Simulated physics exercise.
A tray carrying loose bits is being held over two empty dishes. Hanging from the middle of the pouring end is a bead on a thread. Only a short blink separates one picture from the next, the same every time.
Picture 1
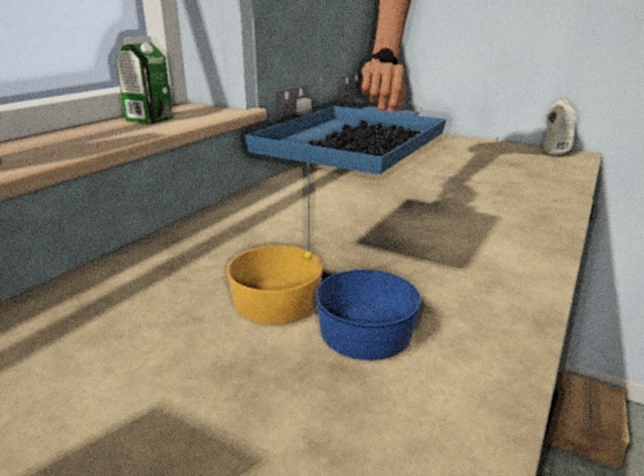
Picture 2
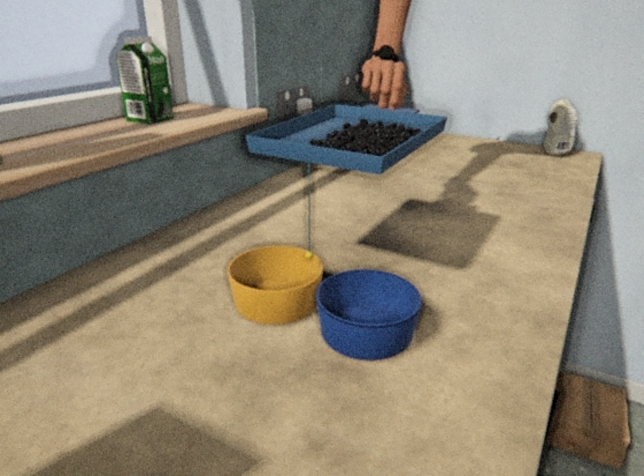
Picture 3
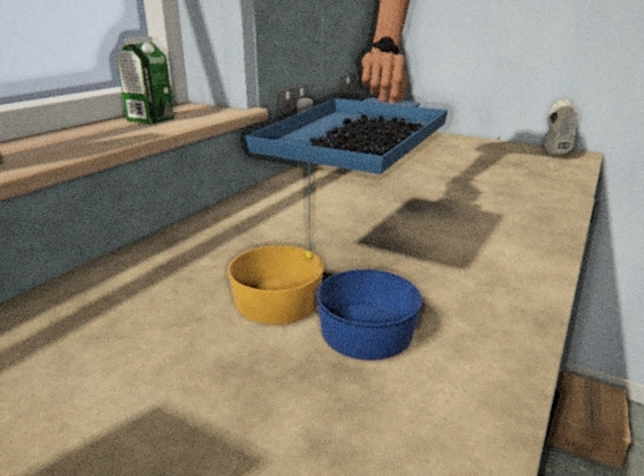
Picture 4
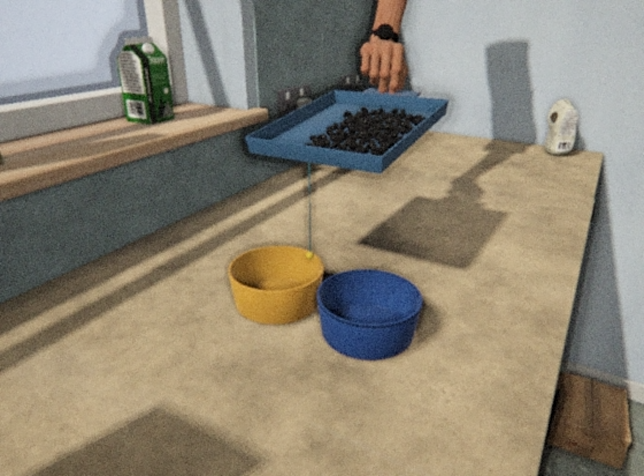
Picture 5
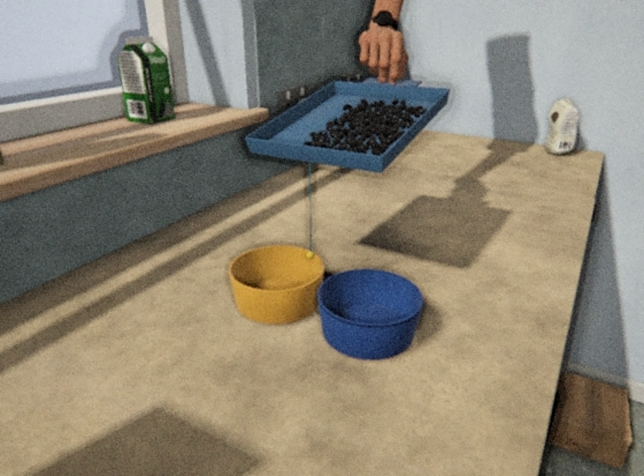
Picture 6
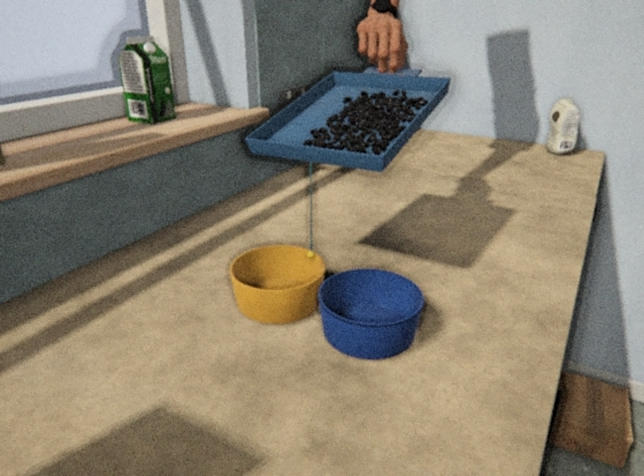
At first, a hand holds a blue tray of small black beans roughly level above a yellow dish and a blue dish, both empty, with a bead hanging on a thread. Then the hand gradually raises the tray's far side, tilting it slightly toward the viewer, while the dishes stay still.
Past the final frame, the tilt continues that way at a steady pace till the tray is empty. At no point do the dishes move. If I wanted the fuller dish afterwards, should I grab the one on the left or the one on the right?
Grab the left one.
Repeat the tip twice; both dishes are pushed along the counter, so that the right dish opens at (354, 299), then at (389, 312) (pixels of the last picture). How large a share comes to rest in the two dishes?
80 %, 70 %.
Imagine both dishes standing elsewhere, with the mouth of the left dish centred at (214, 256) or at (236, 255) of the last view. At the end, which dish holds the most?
Try 1: The dish at right. Try 2: The dish at right.
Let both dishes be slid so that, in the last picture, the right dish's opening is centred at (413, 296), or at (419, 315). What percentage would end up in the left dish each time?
20 % and 50 %.
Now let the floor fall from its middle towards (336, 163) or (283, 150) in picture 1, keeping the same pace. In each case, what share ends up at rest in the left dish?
Roughly 10 percent, then 70 percent.
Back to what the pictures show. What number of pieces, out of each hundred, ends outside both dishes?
I'd put it close to 50 per cent.
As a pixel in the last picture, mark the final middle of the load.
Near (277, 316), more or less.
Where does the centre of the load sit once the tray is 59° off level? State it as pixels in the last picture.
Somewhere around pixel (327, 121) in the last picture.
Soon after the last picture, tray tipped steeply; all on the tray.
A little later, tray tipped right over; nearly all on the tray; a stray few in the air.
Later still, tray tipped past a quarter turn; a small part in the right dish; about half in the left dish; about half outside both.
At rest, tray tipped past a quarter turn; a small part in the right dish; about half in the left dish; about half outside both.
